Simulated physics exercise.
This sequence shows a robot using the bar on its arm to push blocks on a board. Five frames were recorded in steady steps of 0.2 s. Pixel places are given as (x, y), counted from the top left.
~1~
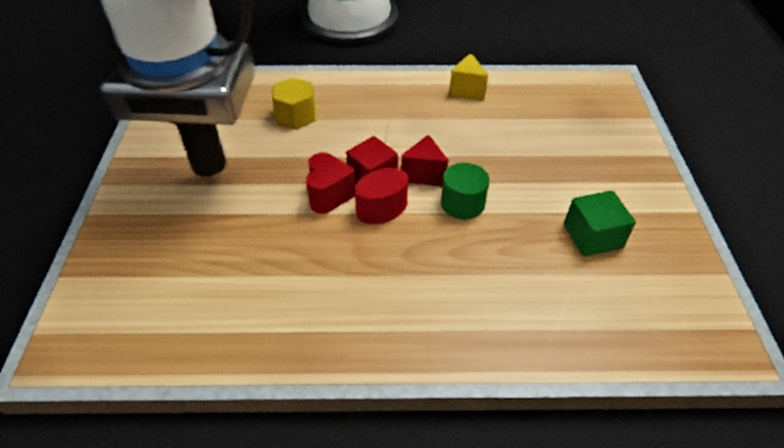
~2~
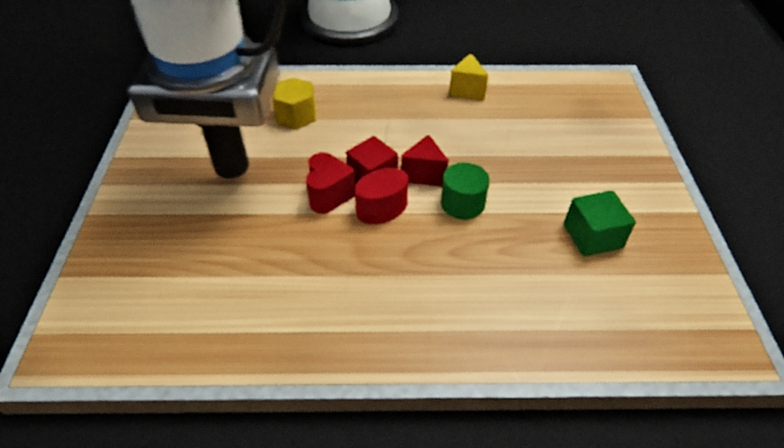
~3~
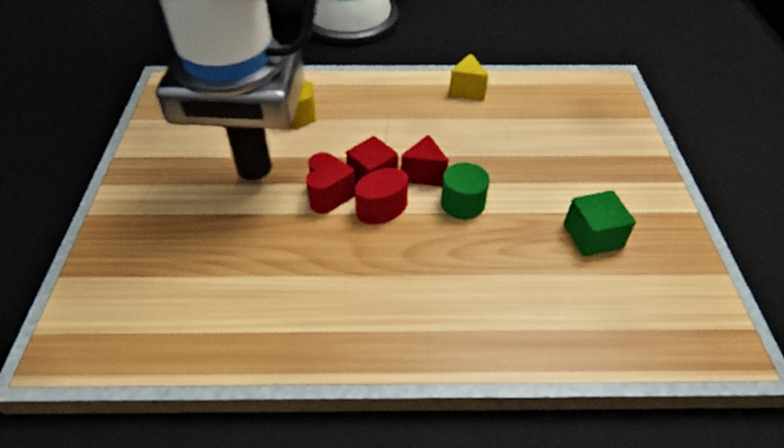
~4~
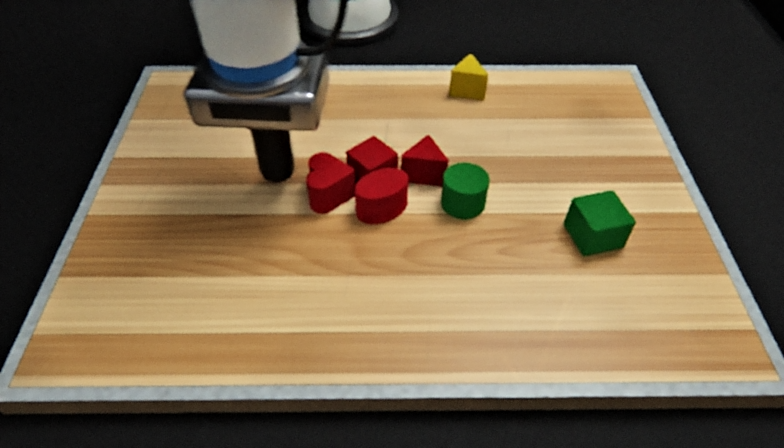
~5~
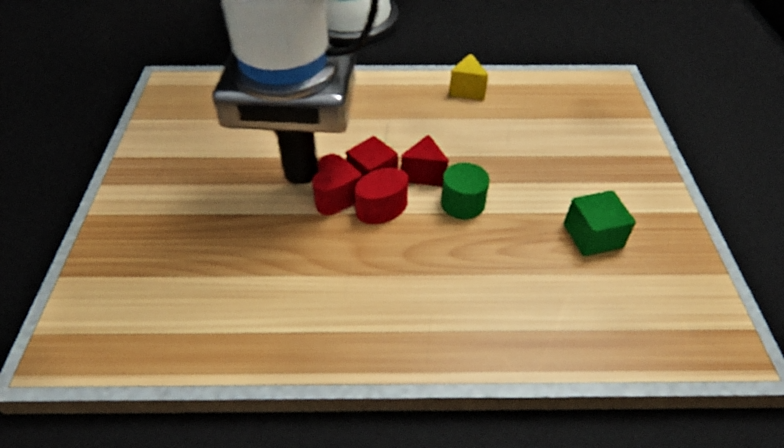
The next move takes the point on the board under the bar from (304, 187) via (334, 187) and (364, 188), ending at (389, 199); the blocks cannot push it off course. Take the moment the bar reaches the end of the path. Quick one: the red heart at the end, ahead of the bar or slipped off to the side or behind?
Looking at the end of the path, the red heart is still being driven ahead.
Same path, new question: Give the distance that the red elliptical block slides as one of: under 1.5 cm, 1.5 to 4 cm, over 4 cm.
I reckon it covers more than 4 cm.
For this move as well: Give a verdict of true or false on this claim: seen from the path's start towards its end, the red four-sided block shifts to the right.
This is false.
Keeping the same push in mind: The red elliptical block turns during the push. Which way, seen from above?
Rotates counter-clockwise.
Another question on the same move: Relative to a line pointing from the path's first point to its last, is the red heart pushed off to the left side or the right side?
Answer: Right.
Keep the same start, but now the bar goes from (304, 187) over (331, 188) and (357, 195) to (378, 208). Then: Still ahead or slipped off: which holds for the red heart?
By then it is in front of the bar.
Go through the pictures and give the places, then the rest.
Bar's lower end (210, 166); red heart (326, 169); red four-sided block (372, 152); red elliptical block (382, 182); red triangular piece (426, 150), in the first frame.
Bar (232, 168); blocks still, in the second frame.
Bar (255, 170); blocks still, in the third frame.
Bar (278, 172); blocks still, in the fourth frame.
Bar (302, 174); red heart (334, 172); red four-sided block (372, 152); red elliptical block (382, 182); red triangular piece (426, 150), in the fifth frame.
What follows on the original path. Halfway along, bar (348, 173); red heart (366, 181), turned 50° clockwise; red four-sided block (388, 149), turned 20° anticlockwise; red elliptical block (404, 196), turned 40° anticlockwise.
At the end, bar (389, 185); red heart (393, 199), turned 75° clockwise; red four-sided block (406, 146), turned 30° anticlockwise; red elliptical block (429, 217), turned 50° anticlockwise; red triangular piece (440, 151), turned 20° anticlockwise.
